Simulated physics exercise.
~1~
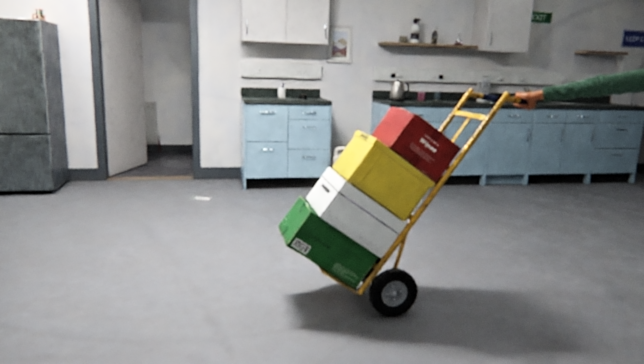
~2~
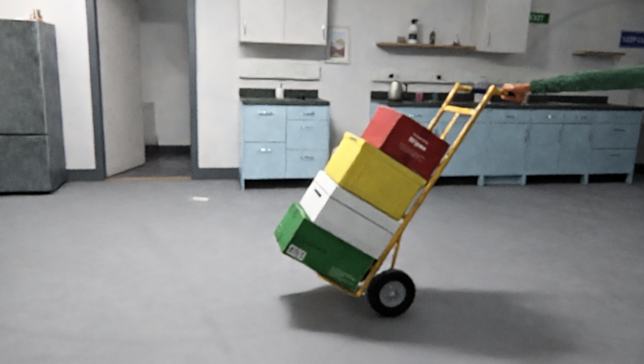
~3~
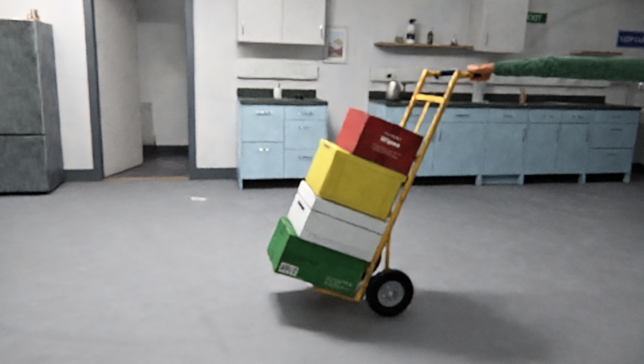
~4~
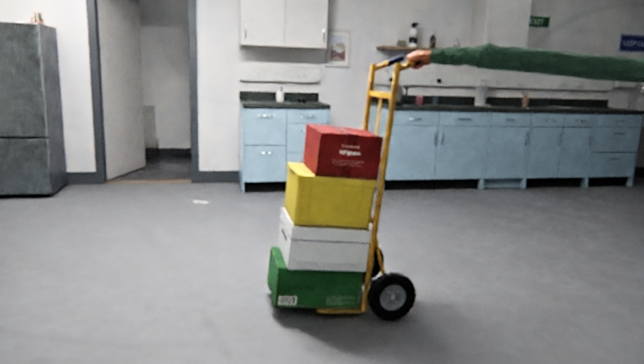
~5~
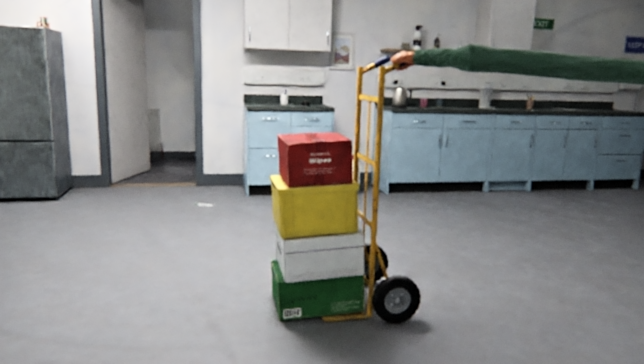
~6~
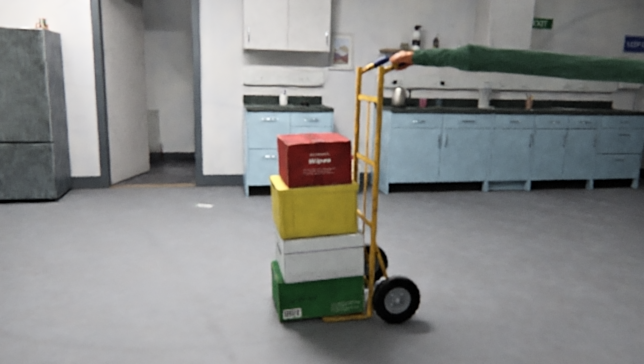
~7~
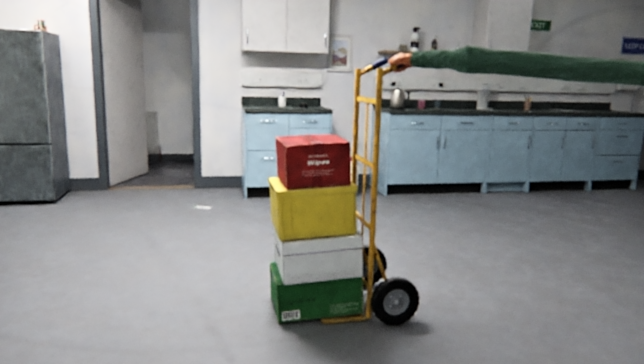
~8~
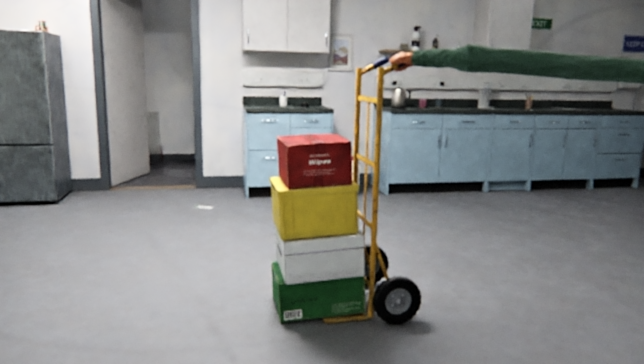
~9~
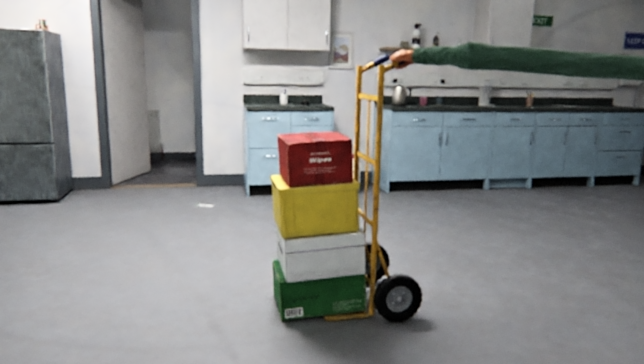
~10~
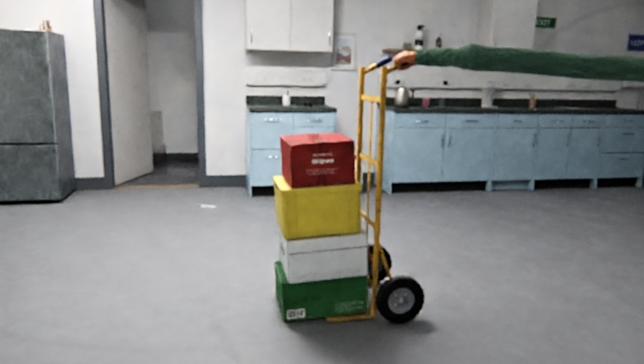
At the start, a yellow hand truck leans back to the right in a room with blue cabinets, held at its handle by a green-sleeved arm. Four boxes ride on it, with green at the bottom, then white, yellow and red on top. The arm lets the truck tip forward, slowly at first and then faster, swinging the stack toward upright. The plate meets the floor and the truck stops upright. The boxes settle level, still piled in the same order. At the end, the stack stands without toppling, and the hand stays on the handle.
